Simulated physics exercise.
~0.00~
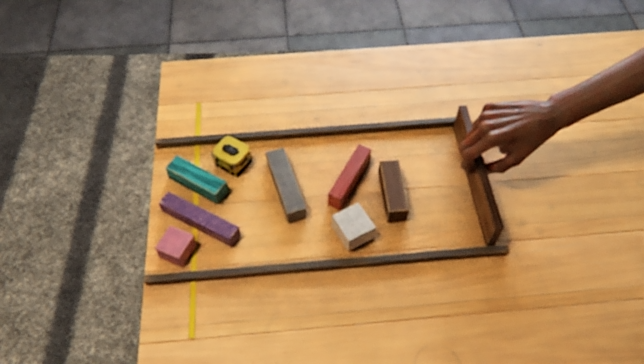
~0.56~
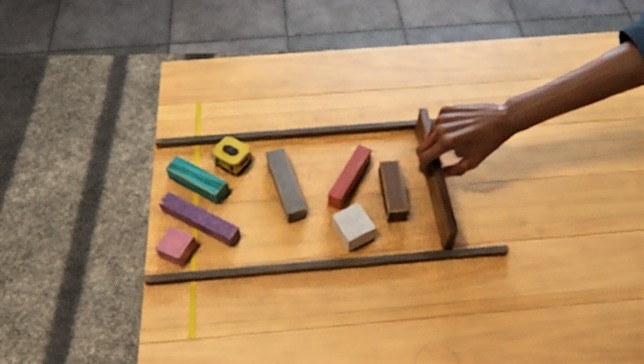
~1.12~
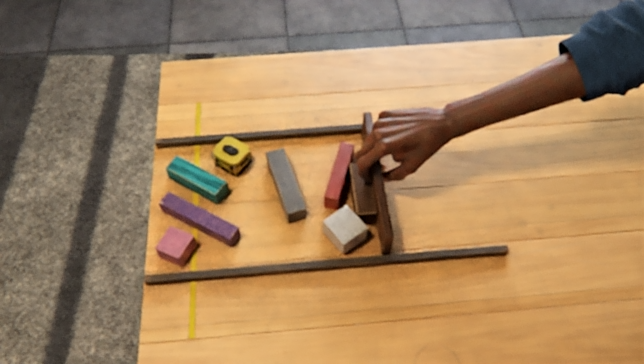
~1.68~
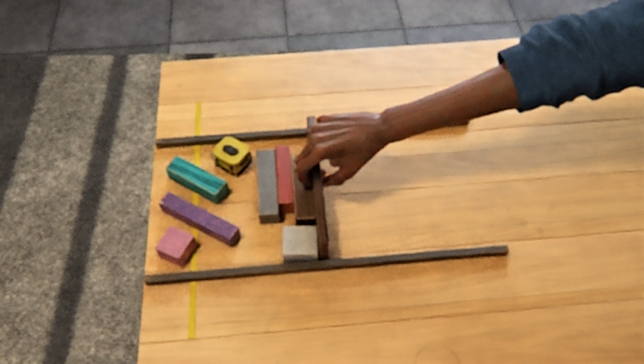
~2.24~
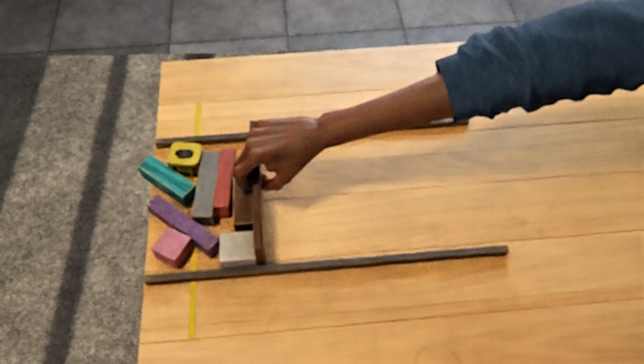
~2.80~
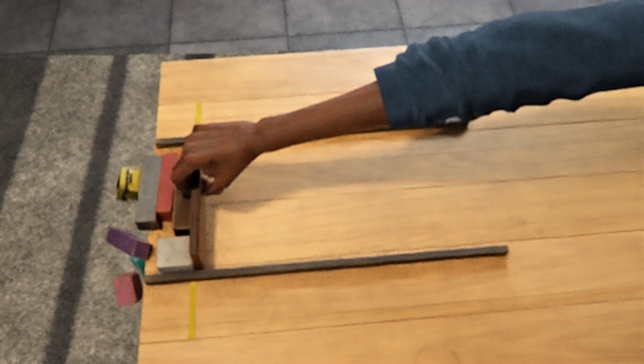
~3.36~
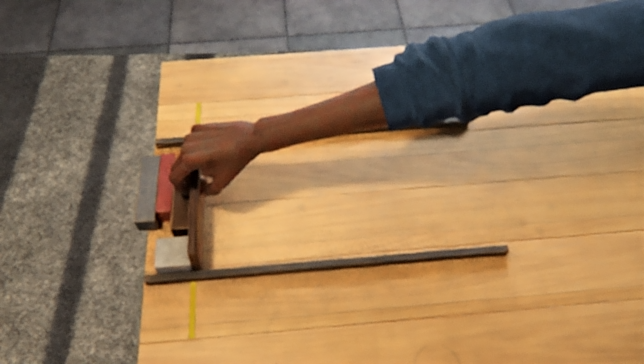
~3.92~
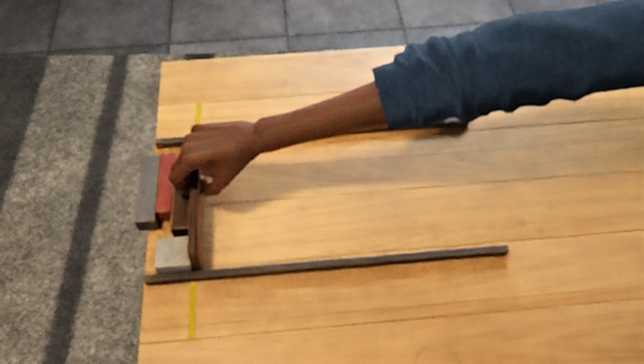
A hand slides an upright wooden board leftward along a channel on a tabletop, bunching coloured bars and blocks together until the yellow case, turquoise stick, purple bar and pink block drop off the left end, while the grey, red, brown and pale pieces stay beside the stopped board.
